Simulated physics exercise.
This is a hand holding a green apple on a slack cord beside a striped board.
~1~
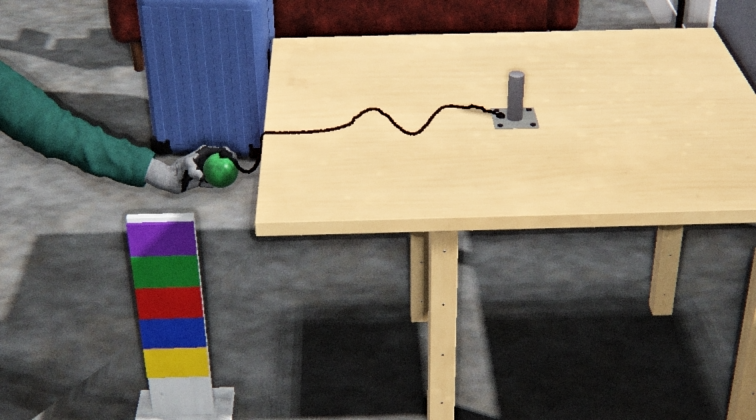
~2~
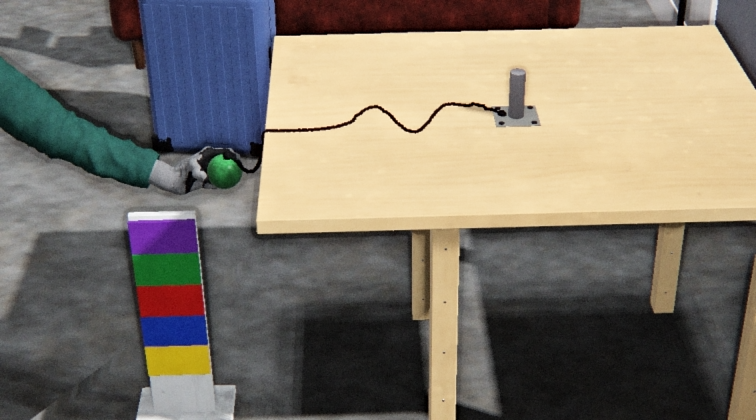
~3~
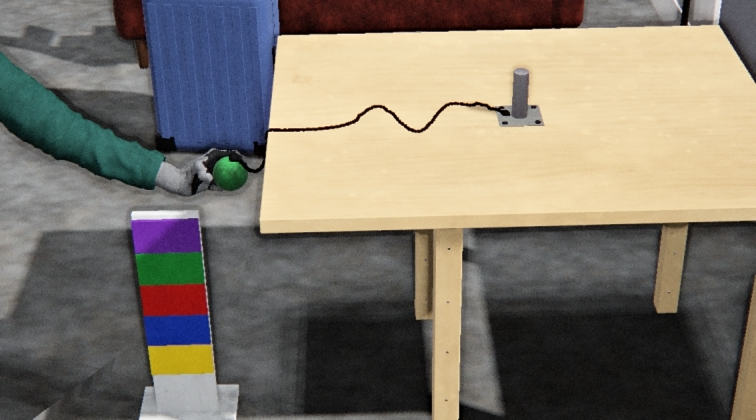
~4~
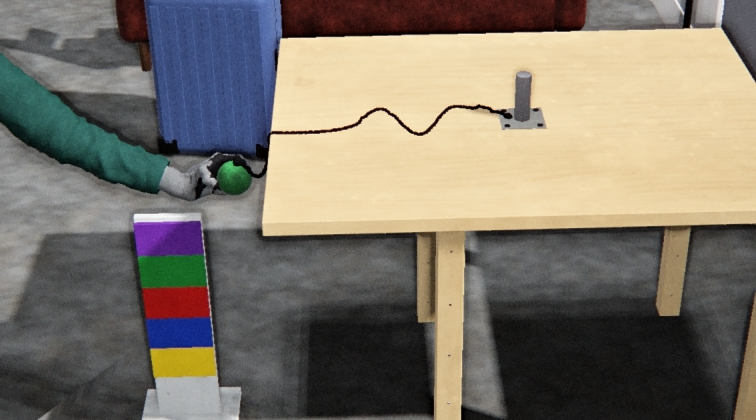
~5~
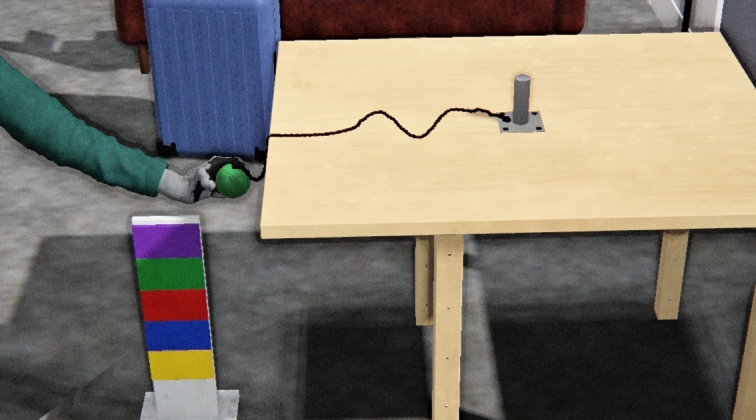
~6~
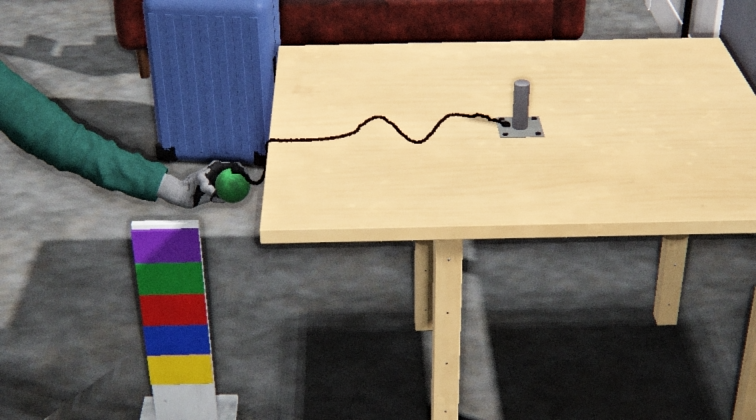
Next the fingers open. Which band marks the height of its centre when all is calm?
The red one.
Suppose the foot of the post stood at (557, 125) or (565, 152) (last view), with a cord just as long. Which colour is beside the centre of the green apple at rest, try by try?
Try by try: Green; green.
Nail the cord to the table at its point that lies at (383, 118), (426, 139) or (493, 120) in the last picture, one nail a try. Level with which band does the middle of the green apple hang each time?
In that order: Purple; green; red.
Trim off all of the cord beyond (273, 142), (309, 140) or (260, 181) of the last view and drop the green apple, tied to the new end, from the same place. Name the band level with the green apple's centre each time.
In that order: Purple; no band; green.
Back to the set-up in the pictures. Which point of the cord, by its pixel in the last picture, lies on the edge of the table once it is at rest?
That spot is around (360, 126).
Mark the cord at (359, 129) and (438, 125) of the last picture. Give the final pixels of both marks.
At (269, 143), then (411, 129).
Soon after, apple near (252, 298); level with red.
After that, apple near (302, 301); level with red.
And then, apple near (270, 304); level with red.
In the end, apple near (278, 305); level with red. The cord holds its middle at red.
